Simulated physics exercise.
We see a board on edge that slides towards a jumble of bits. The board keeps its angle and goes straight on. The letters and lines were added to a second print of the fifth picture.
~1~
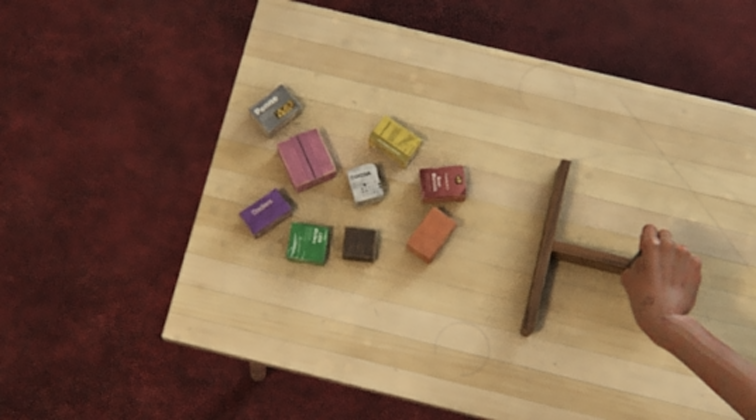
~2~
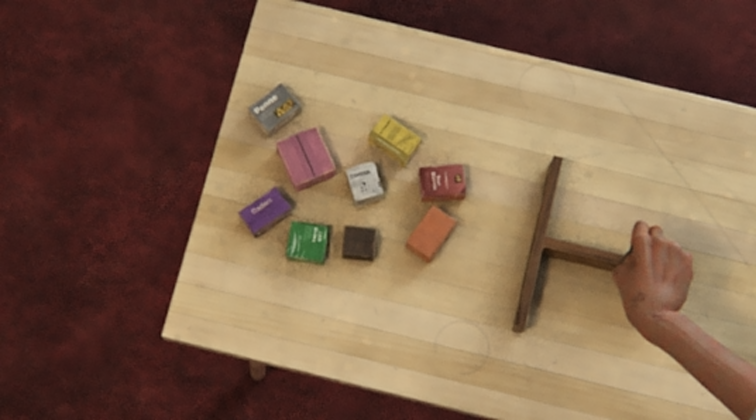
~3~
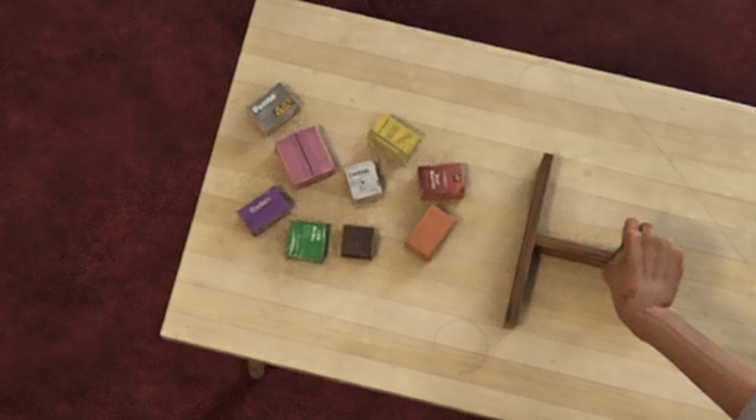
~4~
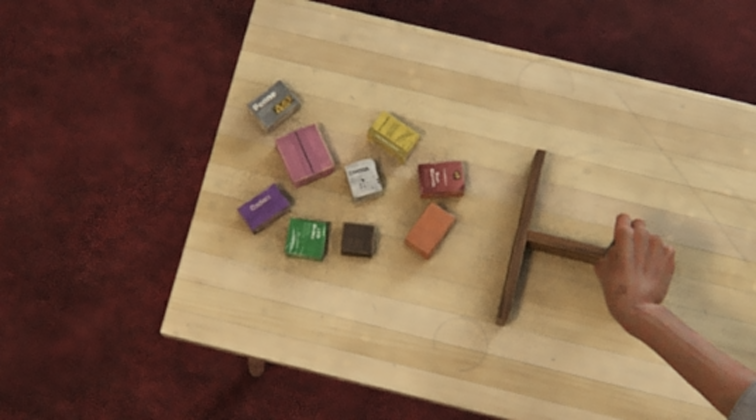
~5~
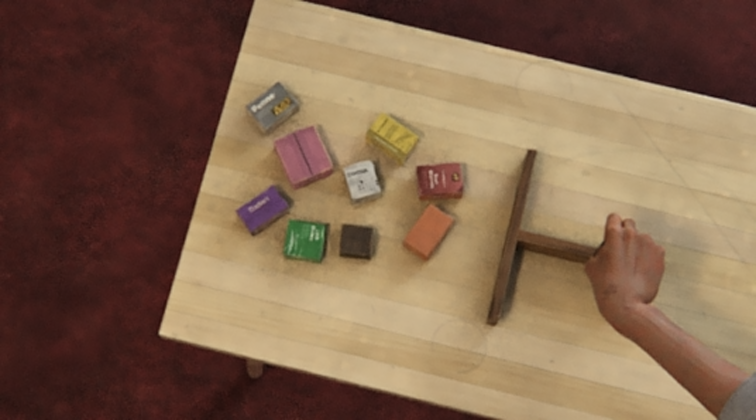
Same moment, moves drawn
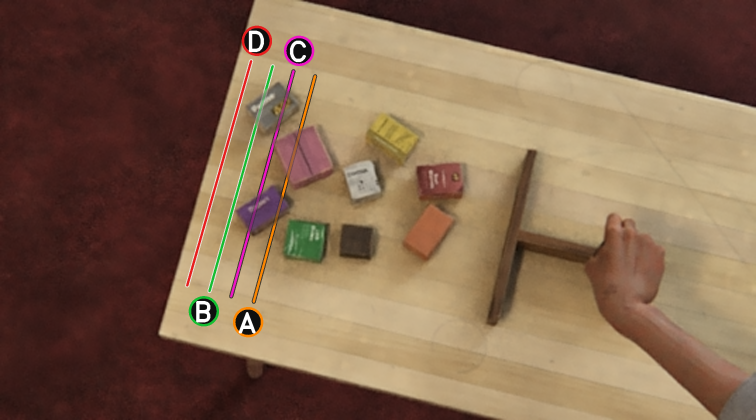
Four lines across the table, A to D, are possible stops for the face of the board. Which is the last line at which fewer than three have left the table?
No farther than C.
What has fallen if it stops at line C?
It is the pink box.
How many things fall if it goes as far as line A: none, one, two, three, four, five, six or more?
In all, none.
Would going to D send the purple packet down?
Yes.
On the marked copy, A at (285, 187); B at (242, 176); C at (263, 181); D at (220, 171).
With C. Early on, board (424, 211); yellow box (381, 129); red packet (403, 170).
Further on, board (335, 190); grey packet (261, 99); pink box (266, 138).
At the end, board (266, 173); pink box over the edge; grey packet (237, 80); one fallen.
As for the rest, A is within the limit but short; B drops four; D drops eight.
